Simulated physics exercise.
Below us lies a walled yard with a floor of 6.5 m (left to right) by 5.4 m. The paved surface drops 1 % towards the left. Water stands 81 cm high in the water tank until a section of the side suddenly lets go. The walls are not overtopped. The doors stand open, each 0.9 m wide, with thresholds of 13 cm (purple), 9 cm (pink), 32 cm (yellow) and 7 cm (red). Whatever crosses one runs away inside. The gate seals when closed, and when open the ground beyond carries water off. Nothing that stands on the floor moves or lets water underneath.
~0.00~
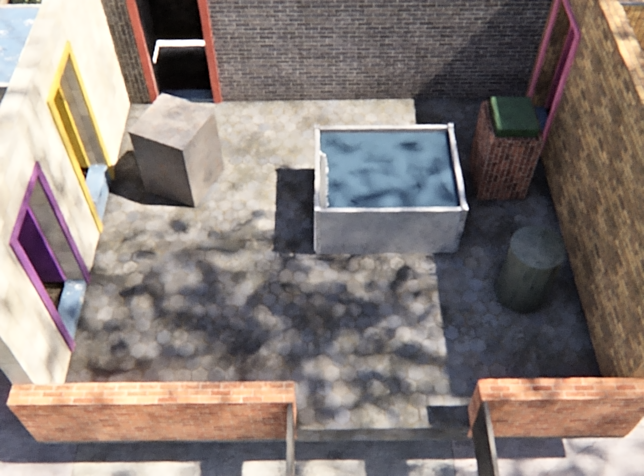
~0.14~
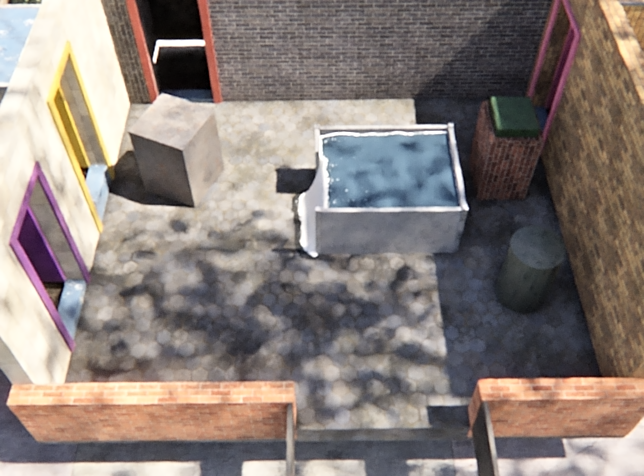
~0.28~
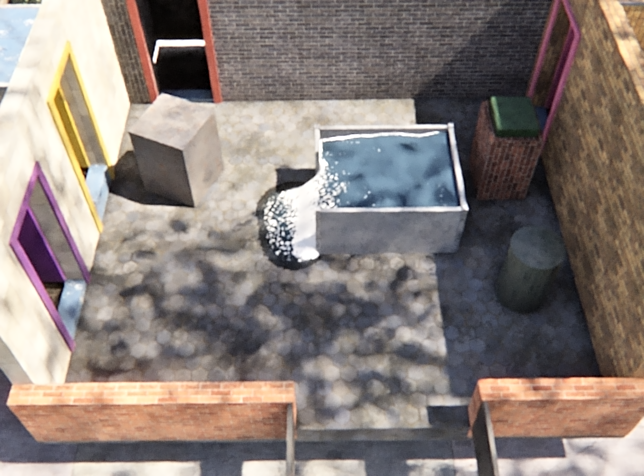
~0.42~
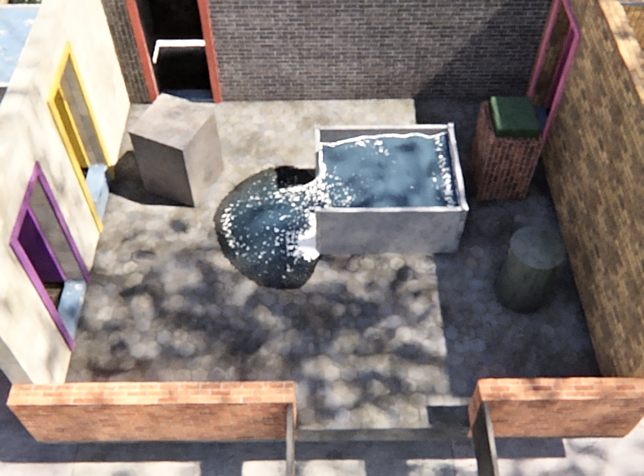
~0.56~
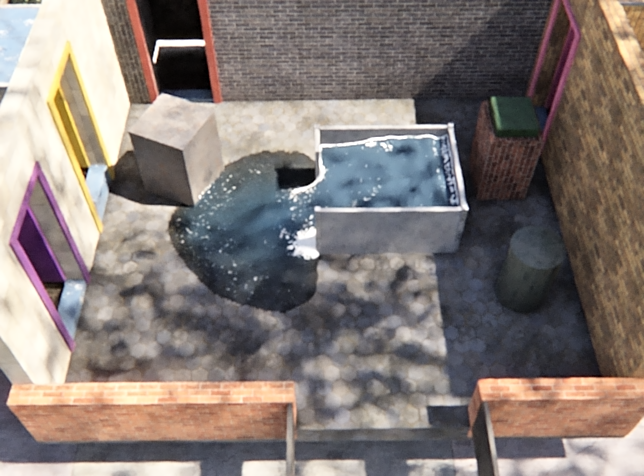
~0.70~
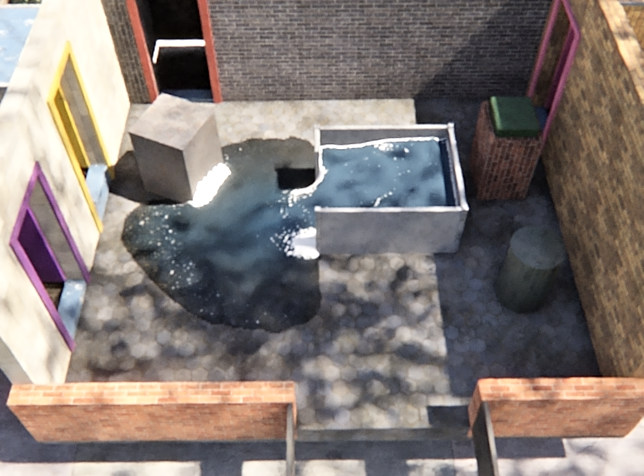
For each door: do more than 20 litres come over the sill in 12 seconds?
Door by door: At the purple door it passes the limit; at the pink door it does not reach the limit; at the yellow door it keeps below the limit; at the red door it goes over the limit.
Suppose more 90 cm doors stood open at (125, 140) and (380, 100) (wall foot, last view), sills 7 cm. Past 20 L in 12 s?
In turn: Past it, under.
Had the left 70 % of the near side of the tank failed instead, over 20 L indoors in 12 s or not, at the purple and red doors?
Against that limit: Purple below, red under.
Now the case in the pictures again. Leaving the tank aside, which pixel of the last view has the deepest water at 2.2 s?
At about (58, 413).
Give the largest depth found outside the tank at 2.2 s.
Up to some 46 cm.
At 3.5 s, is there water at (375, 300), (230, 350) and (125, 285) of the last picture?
In that order: Not reached, flooded, wet.
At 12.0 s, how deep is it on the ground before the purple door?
About 7.5 cm.
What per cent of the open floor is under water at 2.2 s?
Near 45 per cent is wet.
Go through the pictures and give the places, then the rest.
In the first frame, the water tank at (387, 170) is whole and still, 81 cm deep.
In the second frame, the front is at (314, 256), 0.6 m from the gap at (320, 210); 0.3 m2 of floor is under water; 81 cm left at the back of the water tank.
In the third frame, the front is at (269, 197), 0.9 m from the gap at (320, 210); 1.0 m2 of floor is under water; 80 cm left at the back of the water tank.
In the fourth frame, water pours out at (320, 212) and has run 1.4 m, to (222, 214); typically 9 cm deep outside, 73 cm at the water tank's back.
In the fifth frame, water pours out at (320, 212) and has run 2.1 m, to (174, 228); typically 6 cm deep outside, 68 cm at the water tank's back.
In the sixth frame, the front is at (129, 238), 2.7 m from the gap at (320, 212); 5.6 m2 of floor is under water; 69 cm left at the back of the water tank.
After 1.4 s water covers 35 % of the floor and is deepest (40 cm) near (98, 242); purple door 25 cm at the sill, 5 L in, pink door not reached, yellow door 20 cm at the sill, 0 L in, red door 3 cm at the sill, 0 L in.
After 2.2 s water covers 45 % of the floor and is deepest (46 cm) near (58, 413); purple door 26 cm at the sill, 46 L in, pink door not reached, yellow door 21 cm at the sill, 1 L in, red door 9 cm at the sill, 3 L in.
After 3.5 s water covers 50 % of the floor and is deepest (29 cm) near (58, 413); purple door 21 cm at the sill, 94 L in, pink door not reached, yellow door 12 cm at the sill, 1 L in, red door 15 cm at the sill, 25 L in.
After 7.0 s water covers 95 % of the floor and is deepest (14 cm) near (58, 413); purple door 11 cm at the sill, 119 L in, pink door 3 cm at the sill, 0 L in, yellow door 9 cm at the sill, 1 L in, red door 10 cm at the sill, 68 L in.
After 12.0 s water covers 95 % of the floor and is deepest (8 cm) near (58, 413); purple door 8 cm at the sill, 119 L in, pink door 6 cm at the sill, 0 L in, yellow door 6 cm at the sill, 1 L in, red door 6 cm at the sill, 74 L in.
